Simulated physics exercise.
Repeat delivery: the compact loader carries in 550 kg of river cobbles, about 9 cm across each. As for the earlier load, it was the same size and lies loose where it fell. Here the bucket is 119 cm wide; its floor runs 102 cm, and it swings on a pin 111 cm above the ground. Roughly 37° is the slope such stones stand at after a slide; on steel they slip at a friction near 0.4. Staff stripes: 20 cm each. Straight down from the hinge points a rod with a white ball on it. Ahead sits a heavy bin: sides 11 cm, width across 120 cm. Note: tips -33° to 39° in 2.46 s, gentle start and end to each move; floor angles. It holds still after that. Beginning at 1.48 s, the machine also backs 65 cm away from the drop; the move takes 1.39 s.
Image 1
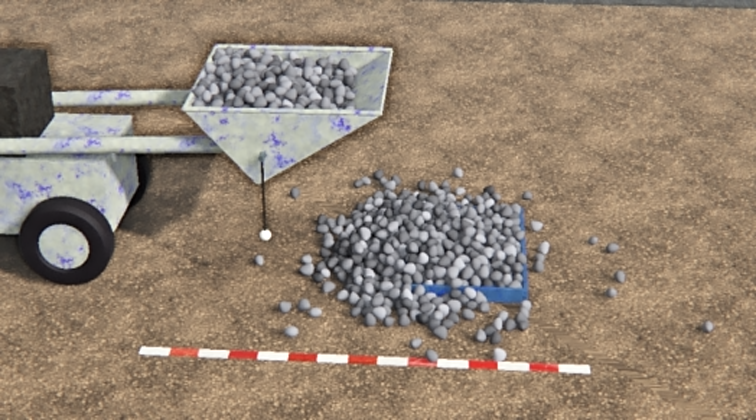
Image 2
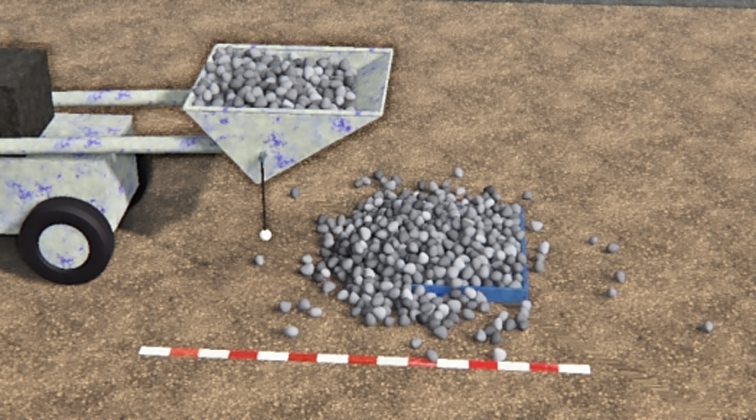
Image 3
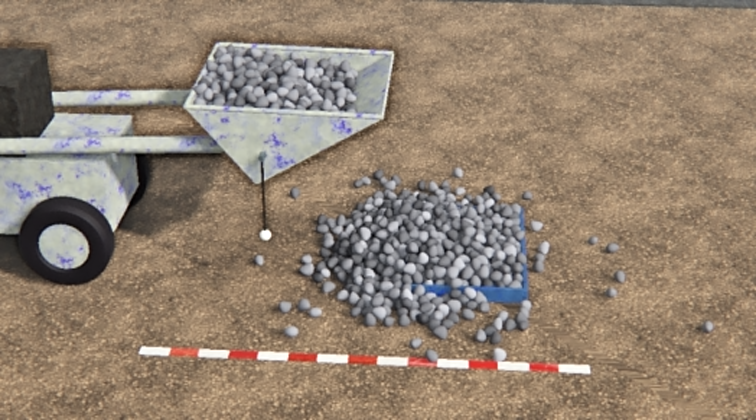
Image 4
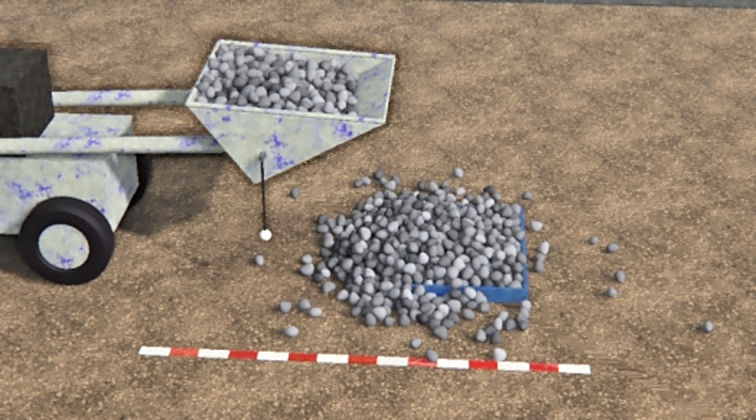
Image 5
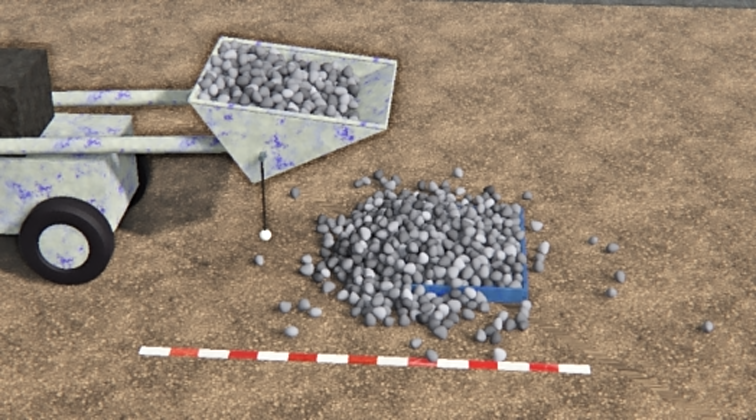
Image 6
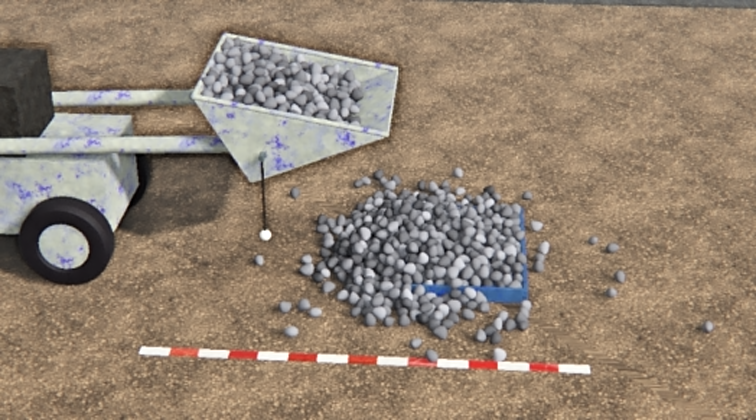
A compact loader slowly tilts its cobble-filled bucket down to the right beside a loose stone pile.
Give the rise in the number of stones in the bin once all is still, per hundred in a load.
A rise of roughly 5 per hundred.
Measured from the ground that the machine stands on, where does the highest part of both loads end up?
Close to 42 centimetres up.
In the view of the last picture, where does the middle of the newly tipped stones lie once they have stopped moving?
Their centre ends up near (339, 239).
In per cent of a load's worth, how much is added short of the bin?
Close to 90 parts in a hundred of a load.
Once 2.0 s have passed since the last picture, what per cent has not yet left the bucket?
Still inside: Some 5 %.
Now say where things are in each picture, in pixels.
In the first frame, lip at (381, 113), floor tilted -33°, highest stones at (245, 64). The earlier load is highest near (425, 230), 27 cm above ground level, 41 % short of the bin, 46 % in the bin, 13 % beside or beyond the bin.
In the second frame, the bucket is at -33°, its lip at (381, 114); the top of the load is at (240, 65).
In the third frame, the bucket is at -31°, its lip at (382, 117); the top of the load is at (236, 65).
In the fourth frame, lip at (384, 122), floor tilted -29°, highest stones at (238, 63).
In the fifth frame, lip at (386, 128), floor tilted -26°, highest stones at (233, 59).
In the sixth frame, the bucket is at -22°, its lip at (388, 135); the top of the load is at (233, 55).
Then, 1.2 s after the last picture the floor is at 28°; in per cent of one load, 84 in the bucket, 56 short of the bin, 47 in the bin, 13 beside or beyond the bin; the foremost stones are at (593, 263).
Then, 2.0 s after the last picture the floor is at 39°; in per cent of one load, 7 in the bucket, 126 short of the bin, 51 in the bin, 16 beside or beyond the bin; the foremost stones are at (593, 263).
Then, 2.7 s after the last picture the floor is at 39°; in per cent of one load, 0 in the bucket, 133 short of the bin, 52 in the bin, 16 beside or beyond the bin; the foremost stones are at (593, 263).
Then, 5.4 s after the last picture the floor is at 39°; in per cent of one load, 0 in the bucket, 133 short of the bin, 52 in the bin, 16 beside or beyond the bin; the foremost stones are at (593, 263). Net gain in the bin, 5.
